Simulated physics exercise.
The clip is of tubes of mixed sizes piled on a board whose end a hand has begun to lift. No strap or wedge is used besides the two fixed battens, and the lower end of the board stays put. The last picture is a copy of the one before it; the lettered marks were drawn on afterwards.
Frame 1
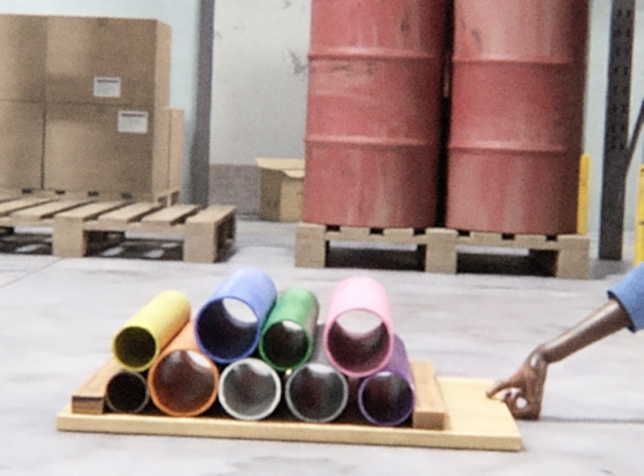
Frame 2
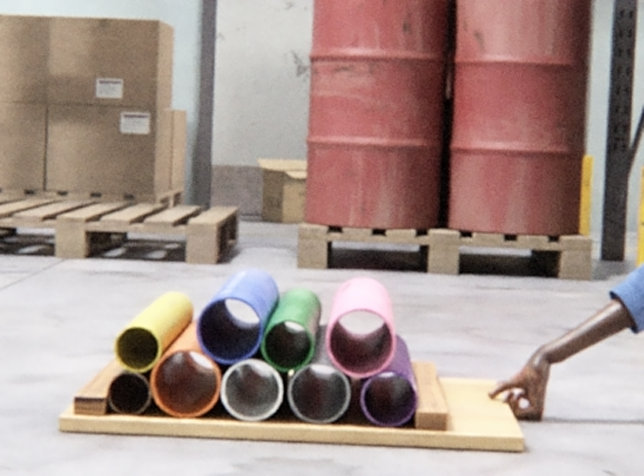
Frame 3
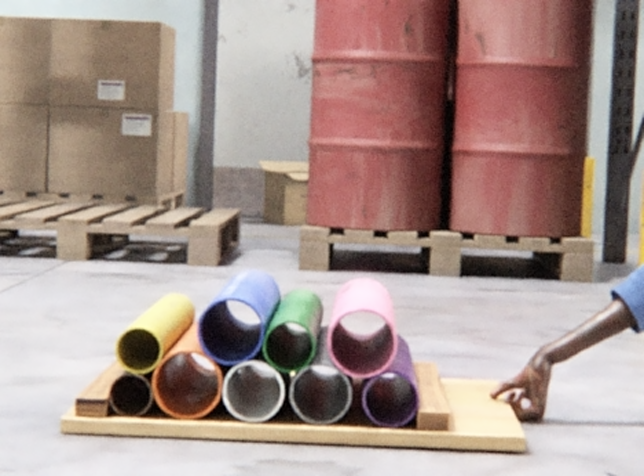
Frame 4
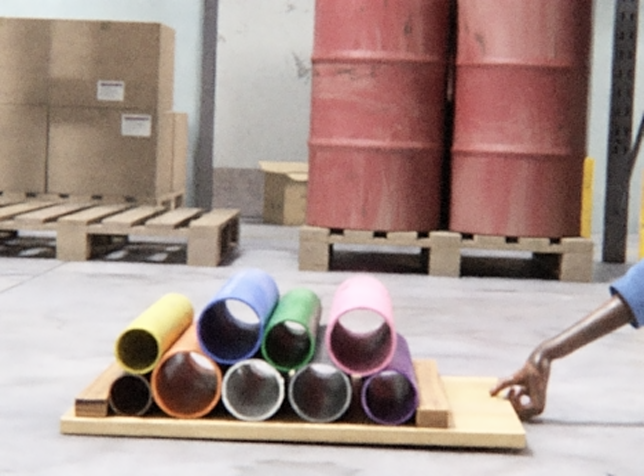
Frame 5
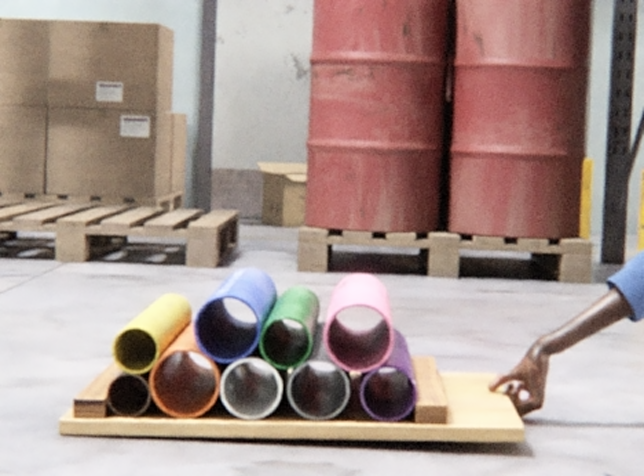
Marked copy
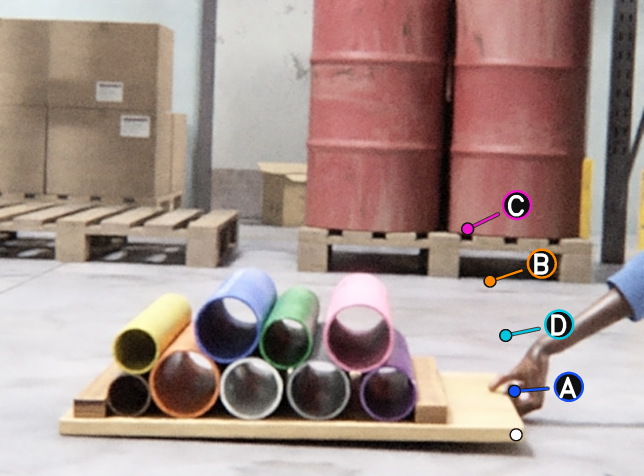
A dark-skinned hand in a blue sleeve, at the right, grips the end of a pale wooden board and, toward the close, raises it very slightly. Nine tubes lie on the board in two rows, yellow, blue, green and pink above black, orange, grey, another grey and purple. The low, nearly steady view shows a warehouse floor, with boxes, pallets and red drums behind, and the tubes barely shift.
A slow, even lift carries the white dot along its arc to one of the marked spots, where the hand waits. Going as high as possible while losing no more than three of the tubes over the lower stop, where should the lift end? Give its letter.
The highest mark that will do is C.
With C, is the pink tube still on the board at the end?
Yes.
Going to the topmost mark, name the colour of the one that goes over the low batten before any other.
The yellow one.
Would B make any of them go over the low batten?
At B: Yes.
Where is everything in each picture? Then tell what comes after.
The first frame shows pink tube (359, 341); green tube (285, 344); board (296, 394).
The second frame shows board (298, 394).
The third frame shows board (300, 395); purple tube (391, 399); pink tube (362, 343); yellow tube (139, 350).
The fourth frame shows board (299, 394); orange tube (186, 383).
The fifth frame shows board (298, 392); orange tube (185, 383).
On the marked copy, A at (514, 391); B at (490, 281); C at (467, 229); D at (506, 336); the white dot at (516, 435).
Taking C. A third of the way, board at 17°.
Two thirds of the way, board at 28°.
When it is over, board at 28°, one over the low batten (yellow).
As for the rest, A none over the low batten; B one over the low batten (yellow); D one over the low batten (yellow).
